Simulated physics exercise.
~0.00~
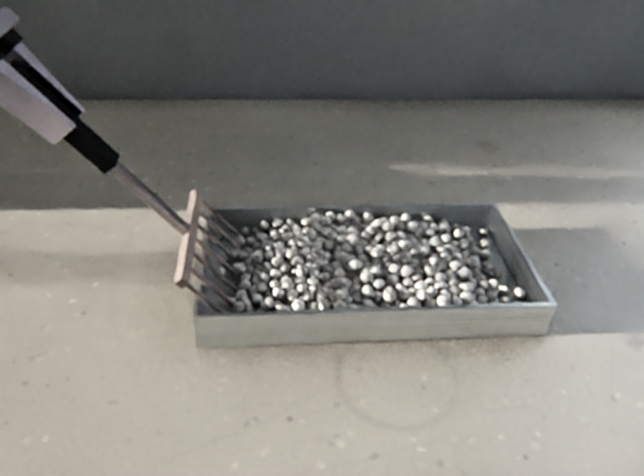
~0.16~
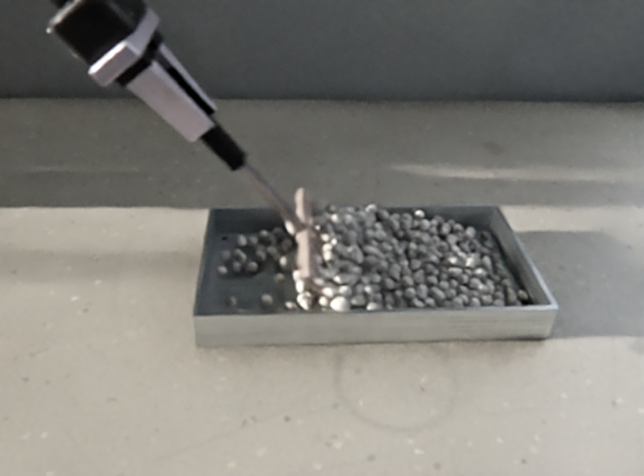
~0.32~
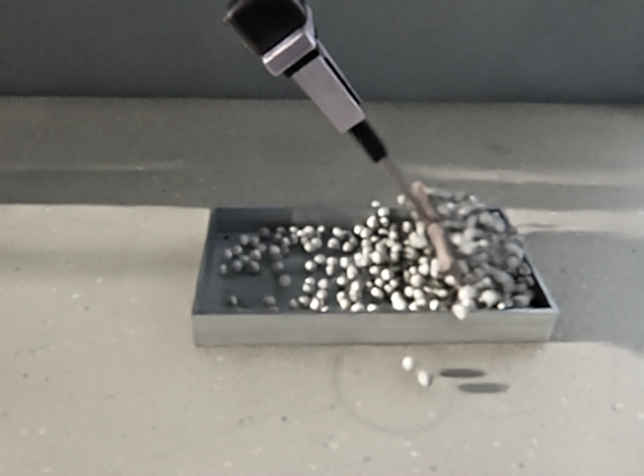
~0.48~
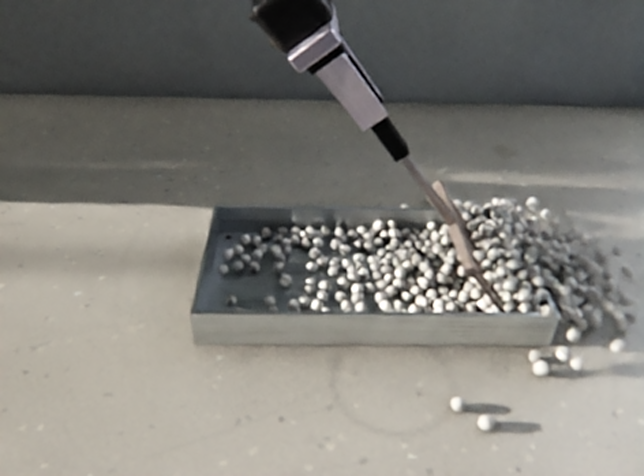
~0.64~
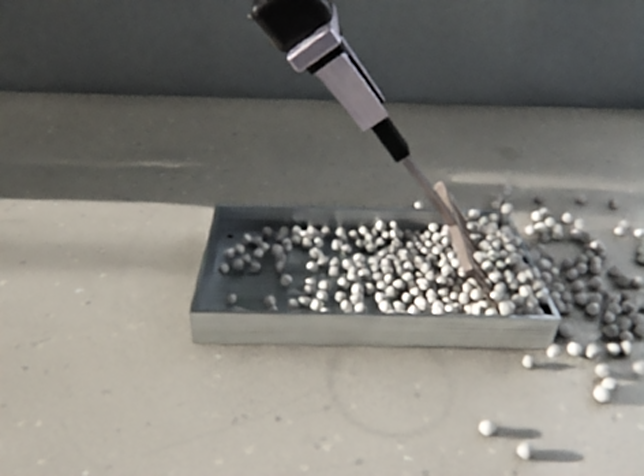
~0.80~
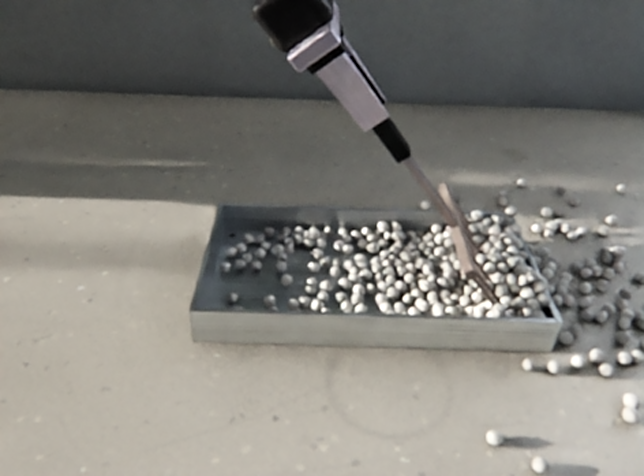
Robotic arm dragging a rake rightward through a grey trough of small beads, spilling many over the far right end onto the table.
